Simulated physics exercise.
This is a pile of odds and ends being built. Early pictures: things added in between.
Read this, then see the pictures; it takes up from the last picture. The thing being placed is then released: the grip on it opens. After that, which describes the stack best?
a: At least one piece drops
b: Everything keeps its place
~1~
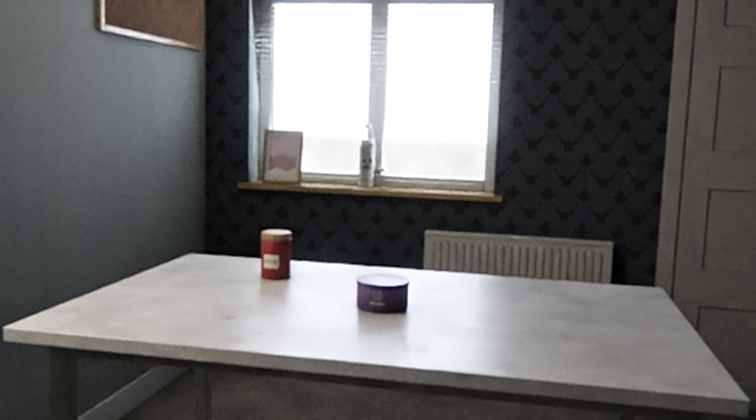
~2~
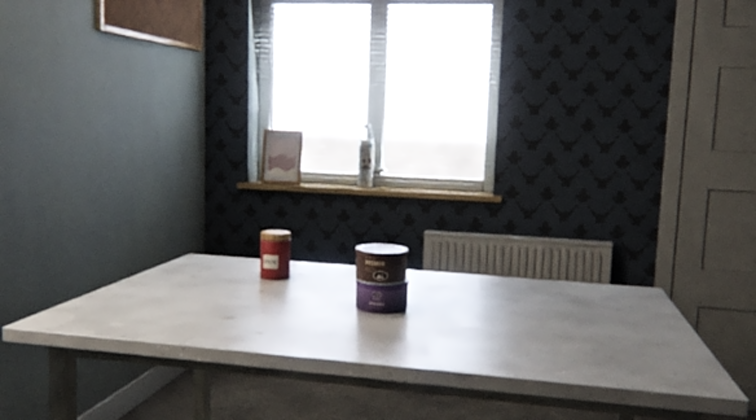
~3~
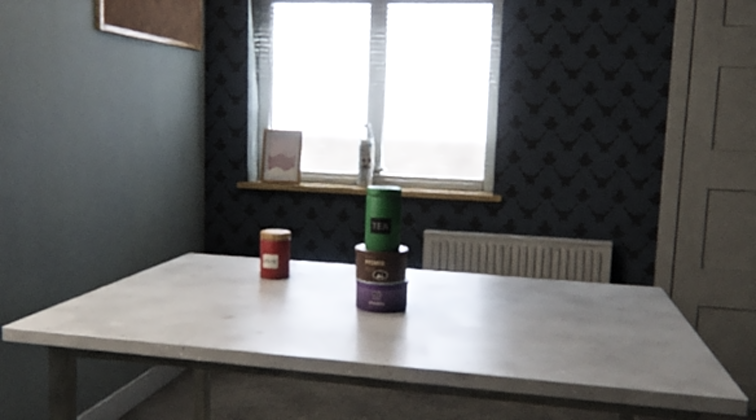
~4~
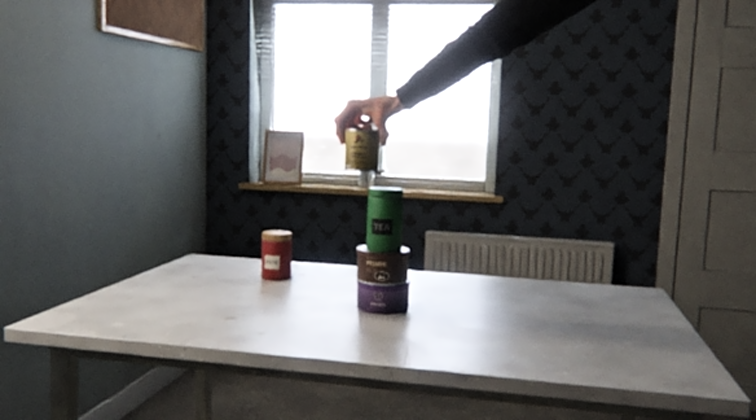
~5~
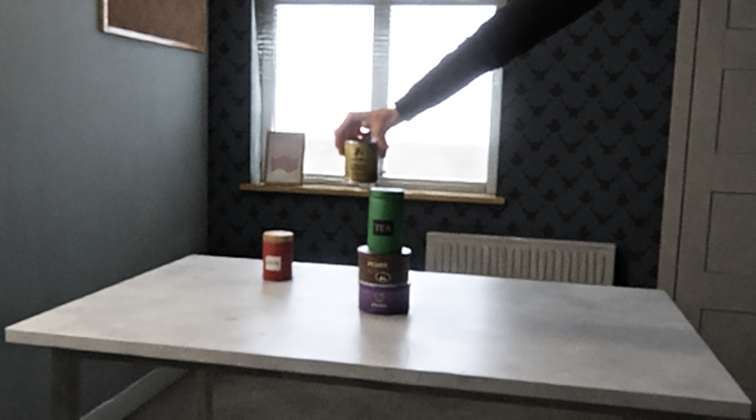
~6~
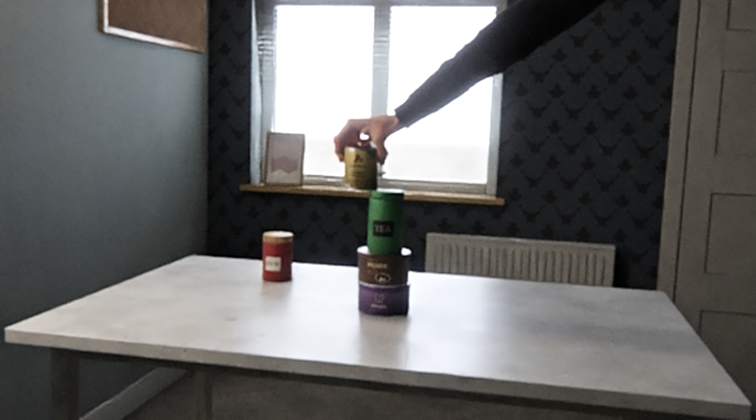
a, at least one piece drops.
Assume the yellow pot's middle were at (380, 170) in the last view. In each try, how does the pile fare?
It stays stable.
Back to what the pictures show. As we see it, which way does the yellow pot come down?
It shifts to the viewer's left.
Then, 0.40 s past the last view, yellow pot now fallen.
Then, 0.50 s past the last view, things are still on the move.
Finally, fallen, yellow pot; the other 4 still in place. Final places as the last picture's camera would see them, yellow pot near (333, 293). The pile comes apart.
